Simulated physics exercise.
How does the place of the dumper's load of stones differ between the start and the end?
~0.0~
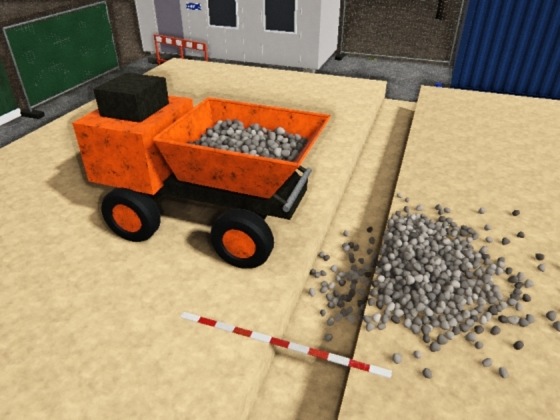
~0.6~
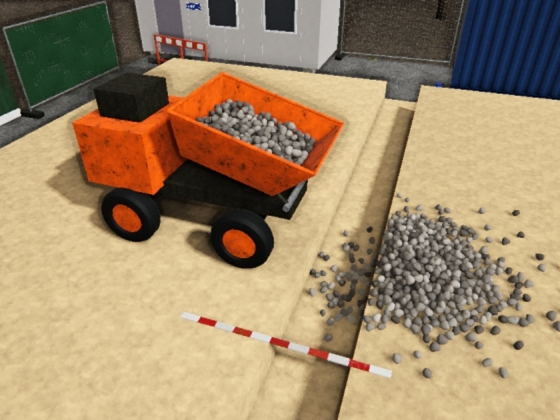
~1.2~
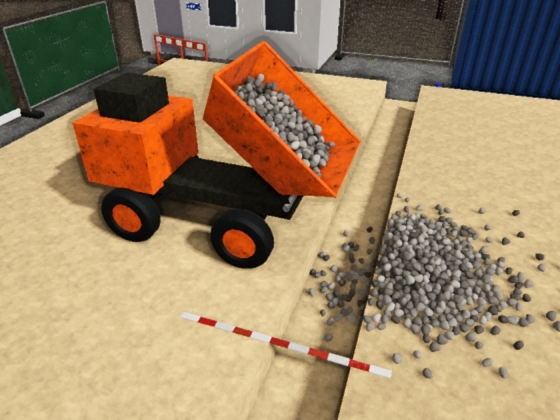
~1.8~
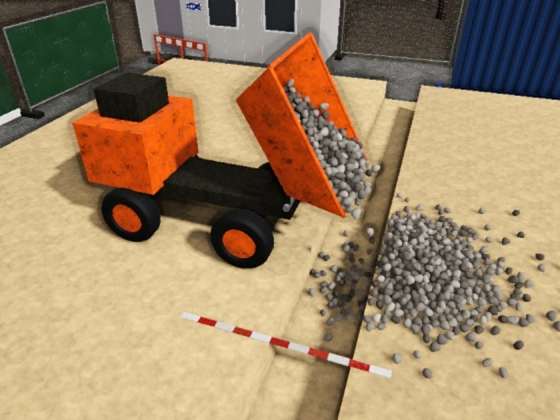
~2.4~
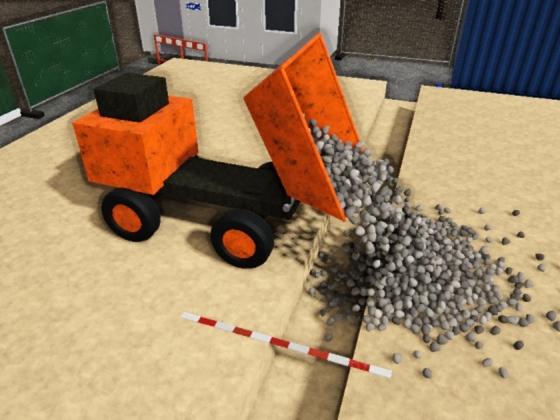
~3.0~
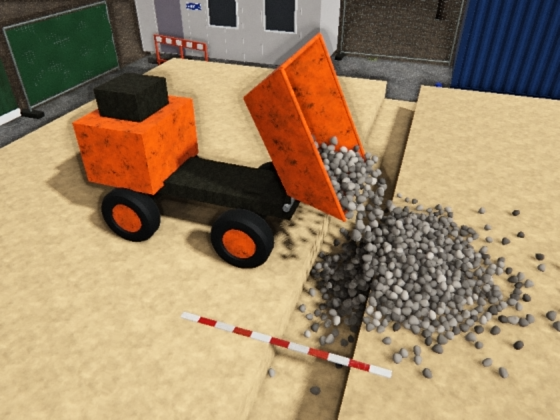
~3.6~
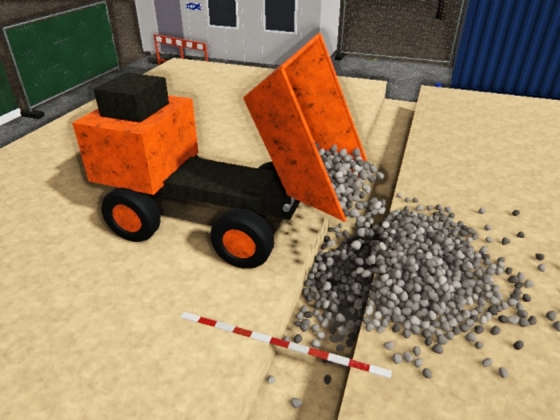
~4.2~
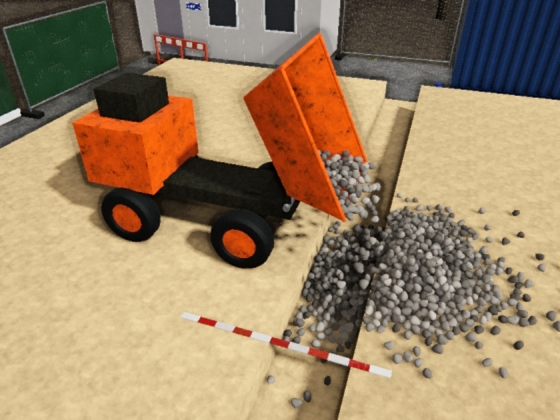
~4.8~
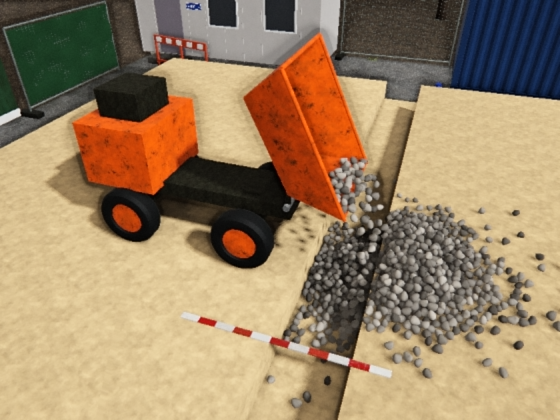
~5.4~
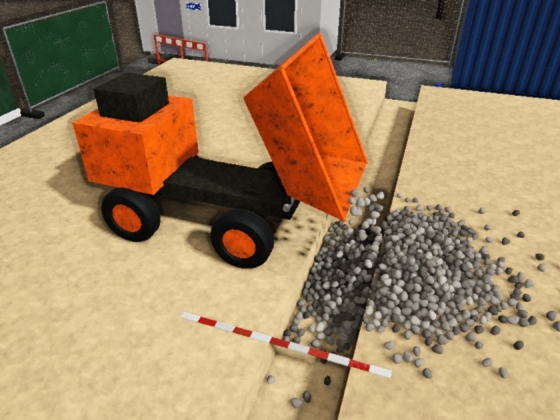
At the start the load sits in the raised orange body of the dumper, and by the end it has moved right and down, lying in the trench and against the pile beyond it.
